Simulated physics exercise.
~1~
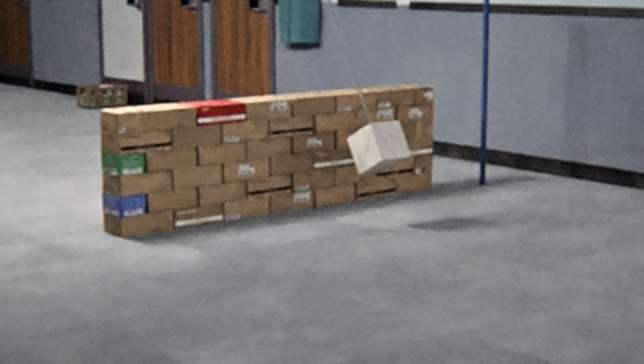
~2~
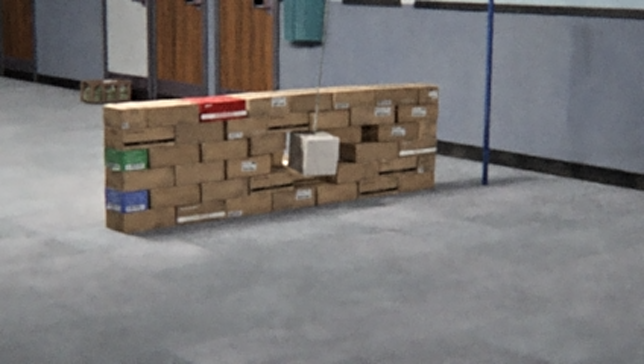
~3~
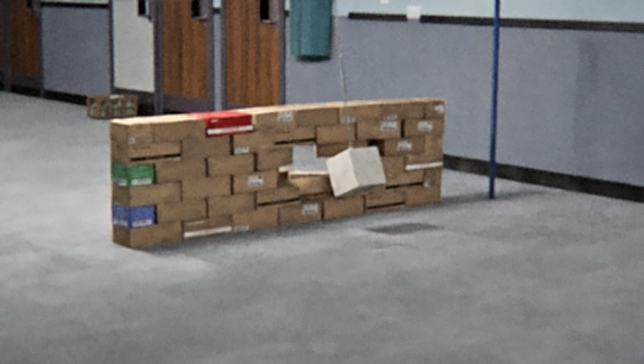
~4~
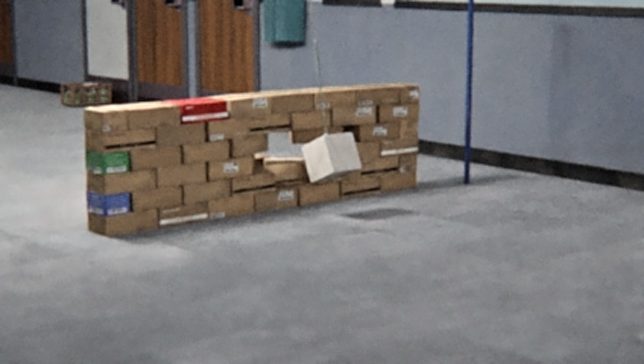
A pale block hanging on a line swung into a wall of stacked cardboard boxes and knocked a gap through it, leaving a box lying crooked by the hole. The rest stayed standing, with the red, green and blue boxes still in place.
